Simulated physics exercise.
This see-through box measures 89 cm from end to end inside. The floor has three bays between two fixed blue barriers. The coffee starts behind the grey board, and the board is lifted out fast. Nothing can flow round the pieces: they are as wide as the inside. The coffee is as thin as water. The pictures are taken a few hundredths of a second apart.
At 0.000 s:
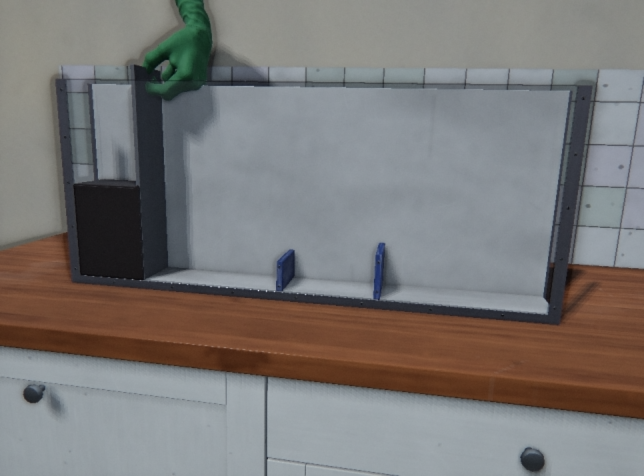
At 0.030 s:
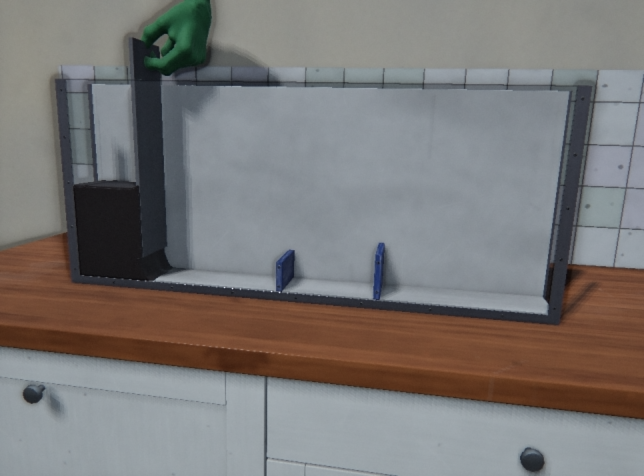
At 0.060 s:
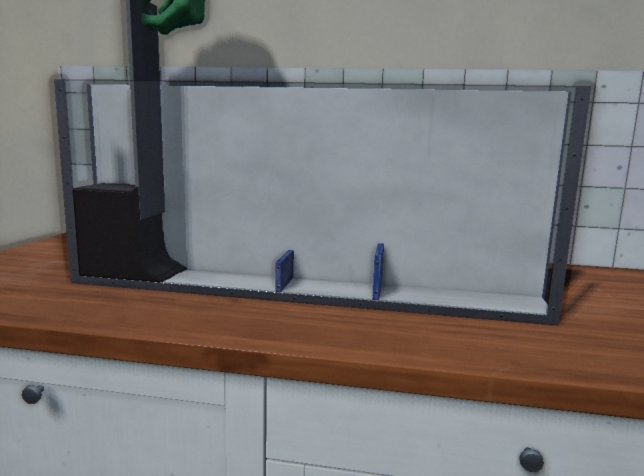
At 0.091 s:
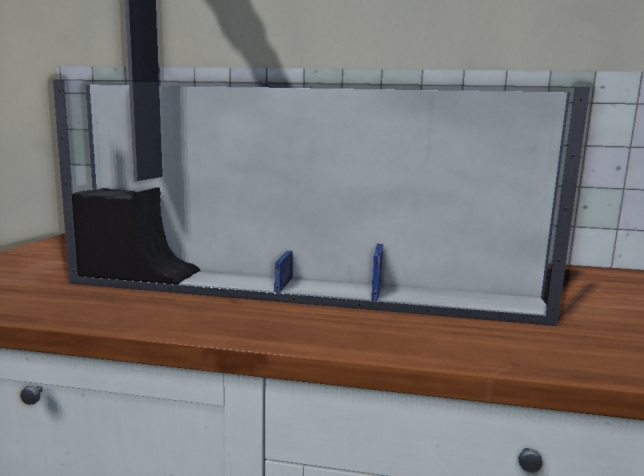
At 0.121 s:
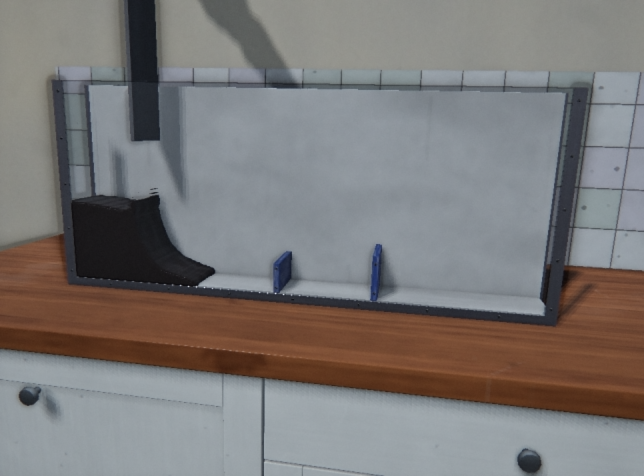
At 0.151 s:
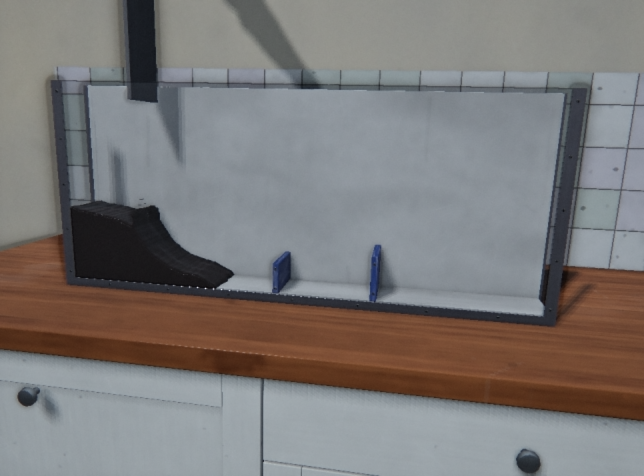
The clip shows a green-gloved hand lifting a grey board upward out of a clear tank on a wooden counter, while dark liquid behind it slumps and spreads right along the floor toward two small blue barriers.
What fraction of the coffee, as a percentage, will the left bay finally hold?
The left bay gets about 62 per cent.
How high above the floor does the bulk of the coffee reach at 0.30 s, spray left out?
About 15.0 cm.
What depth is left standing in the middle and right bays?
About 4.5 cm and 0.5 cm.
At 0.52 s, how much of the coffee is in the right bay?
About 0 per cent.
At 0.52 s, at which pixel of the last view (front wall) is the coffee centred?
Near (223, 259).
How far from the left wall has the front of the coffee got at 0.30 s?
Roughly 42 cm out.
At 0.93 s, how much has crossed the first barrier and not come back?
About 38 per cent.
By 0.30 s 96 per cent is still short of the first barrier, 0 is over the second.
By 0.52 s 70 per cent is still short of the first barrier, 0 is over the second.
By 0.93 s 62 per cent is still short of the first barrier, 4 is over the second.
At rest it is 62 per cent left, 34 middle, 4 right.
